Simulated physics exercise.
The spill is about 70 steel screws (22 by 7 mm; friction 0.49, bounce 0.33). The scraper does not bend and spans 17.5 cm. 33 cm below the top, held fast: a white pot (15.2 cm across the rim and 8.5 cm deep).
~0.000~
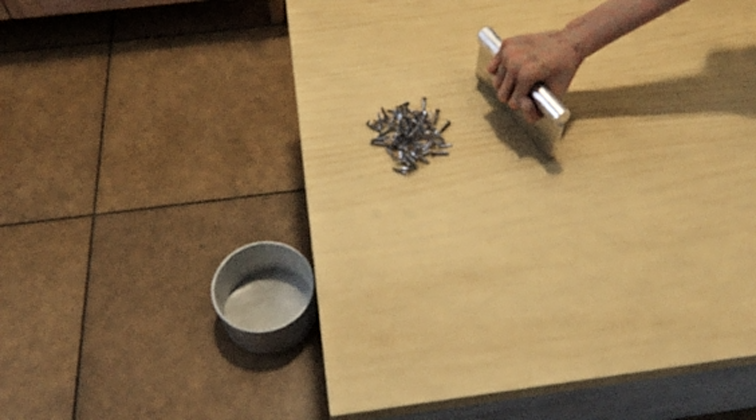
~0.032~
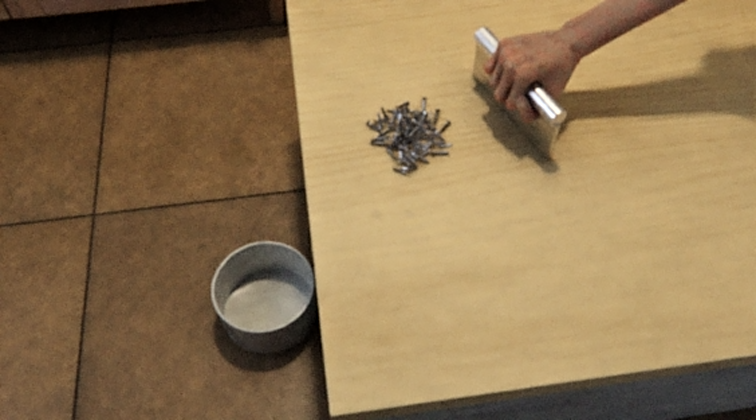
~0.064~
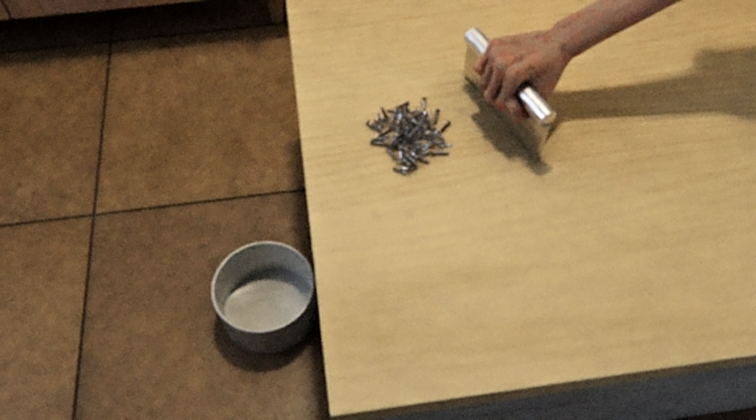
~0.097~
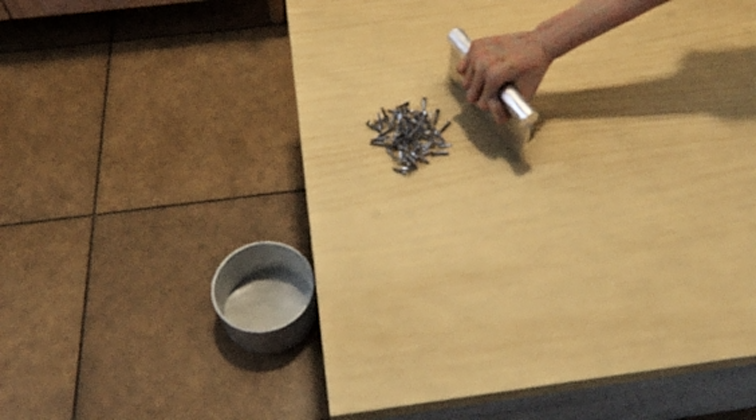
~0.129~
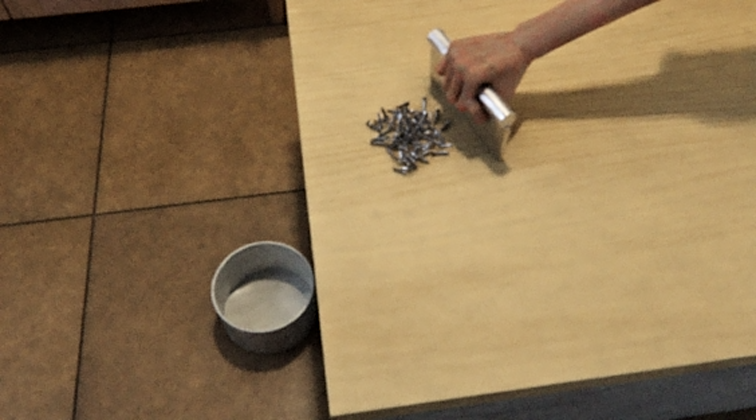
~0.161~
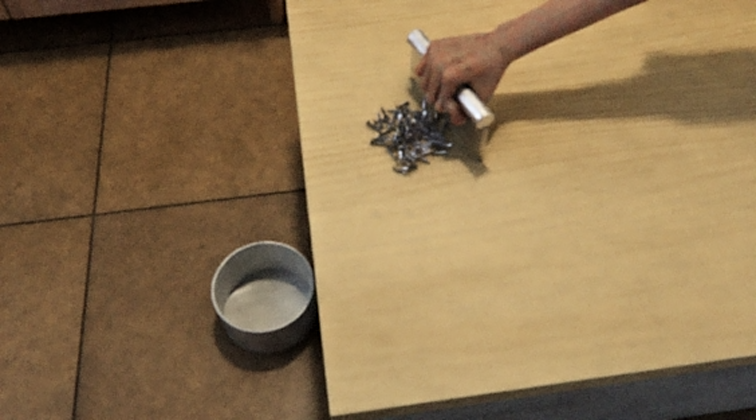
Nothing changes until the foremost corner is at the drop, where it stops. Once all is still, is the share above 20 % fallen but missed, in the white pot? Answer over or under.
Missed: Over, white pot: Over.
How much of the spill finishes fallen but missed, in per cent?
Some 35 per cent.
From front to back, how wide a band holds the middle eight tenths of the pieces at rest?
Roughly 18 cm.
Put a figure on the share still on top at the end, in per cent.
About 40 per cent.
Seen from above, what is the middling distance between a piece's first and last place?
Roughly 18 cm.
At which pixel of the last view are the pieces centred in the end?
Near (286, 288).
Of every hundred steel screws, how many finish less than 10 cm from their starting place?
About 10 per cent.
Then, at 0.32 s, scraper 22 cm from its start, spill 12 cm wide; still on top 100 %.
Then, at 0.47 s, scraper 25 cm from its start, spill 16 cm wide; off the edge, not caught 40 %, still on top 60 %.
After 0.61 s, scraper 25 cm from its start, spill 17 cm wide; white pot 15 %, off the edge, not caught 45 %, still on top 45 %.
At rest (2.2 s), white pot 25 %, fallen but missed 35 %, still on top 40 %.
